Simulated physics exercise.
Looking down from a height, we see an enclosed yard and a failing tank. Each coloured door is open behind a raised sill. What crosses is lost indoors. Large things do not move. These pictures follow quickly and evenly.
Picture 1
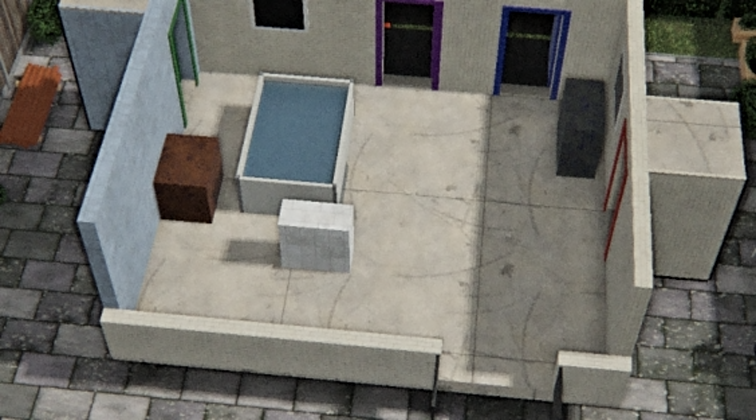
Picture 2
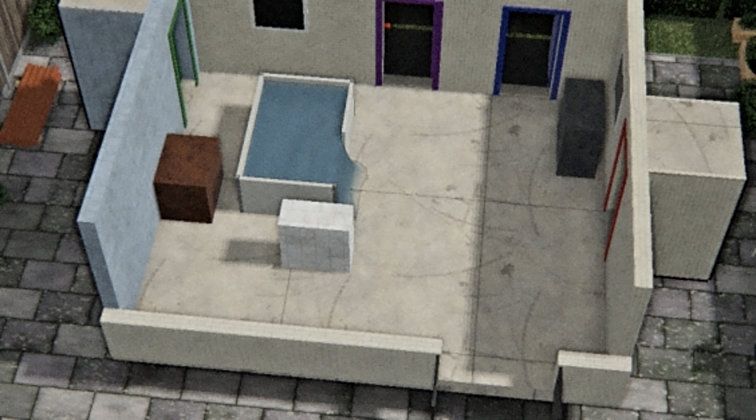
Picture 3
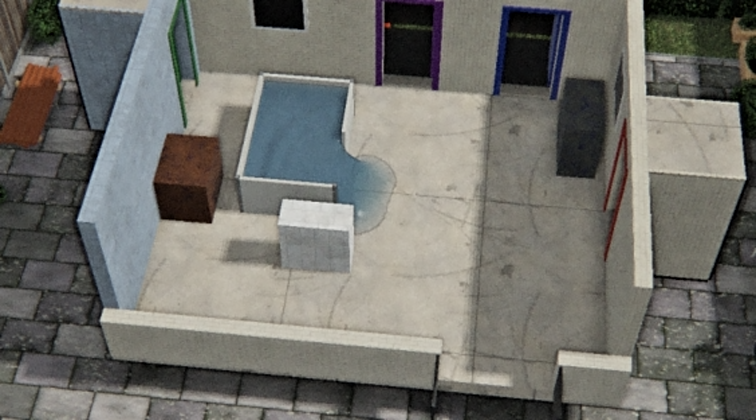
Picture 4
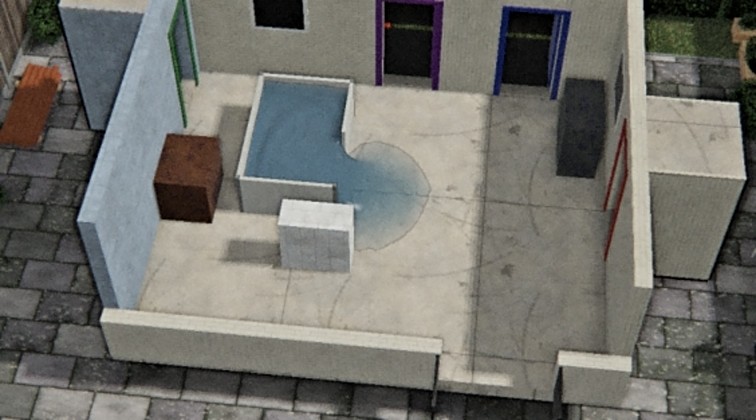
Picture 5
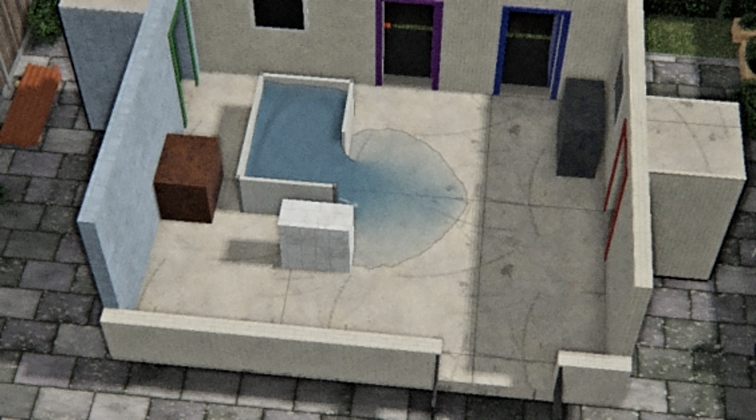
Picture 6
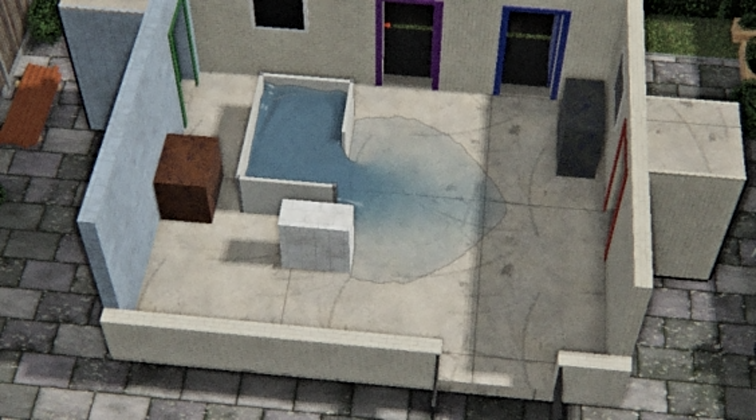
Blue water breaks out through the right front corner of an open pale tank and spreads across the floor of a walled yard, seen from a fixed, high viewpoint. A brown box stands left of the tank, a white block before it and a dark grey one at right, with green, purple, blue and red doorways around. First still, the water then fans rightward in a widening, thinning rounded sheet, while the blocks stay put.
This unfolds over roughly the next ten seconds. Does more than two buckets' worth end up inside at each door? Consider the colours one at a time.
The green door no, two at most; the purple door no, two at most; the blue door yes, more than two; the red door yes, more than two.
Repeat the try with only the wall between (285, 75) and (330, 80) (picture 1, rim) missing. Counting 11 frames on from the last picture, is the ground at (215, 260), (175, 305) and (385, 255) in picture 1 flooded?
So: Spared, then spared, then spared.
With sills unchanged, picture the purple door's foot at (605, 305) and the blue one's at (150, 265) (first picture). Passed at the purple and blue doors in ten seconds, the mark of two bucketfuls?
The purple gets past the limit, and the blue comes up short too.
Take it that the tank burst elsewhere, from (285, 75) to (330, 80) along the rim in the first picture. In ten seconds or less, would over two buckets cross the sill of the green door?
Well, the green door crosses the line this time.
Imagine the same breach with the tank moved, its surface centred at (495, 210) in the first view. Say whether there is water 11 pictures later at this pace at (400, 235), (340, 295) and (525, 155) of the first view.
Points in turn: Not reached; not reached; inundated.
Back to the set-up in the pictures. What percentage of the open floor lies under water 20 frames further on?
It comes to roughly 55 in a hundred.
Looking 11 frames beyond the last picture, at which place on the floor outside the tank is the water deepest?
Near (601, 381).
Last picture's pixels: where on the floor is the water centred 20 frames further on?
The water's middle lies around (436, 208).
A moment on, water covers 45 % of the floor; the green door not reached, the purple door wet at the sill, nothing in, the blue door not reached, the red door under two buckets in.
Next, water covers 55 % of the floor; the green door not reached, the purple door wet at the sill, nothing in, the blue door wet at the sill, nothing in, the red door over two buckets in.
Then, water covers 55 % of the floor; the green door not reached, the purple door wet at the sill, nothing in, the blue door over two buckets in, the red door far over two buckets in.
Later, water covers 65 % of the floor; the green door not reached, the purple door wet at the sill, nothing in, the blue door far over two buckets in, the red door far over two buckets in.
In the end, water covers 85 % of the floor; the green door wet at the sill, nothing in, the purple door wet at the sill, nothing in, the blue door far over two buckets in, the red door far over two buckets in.
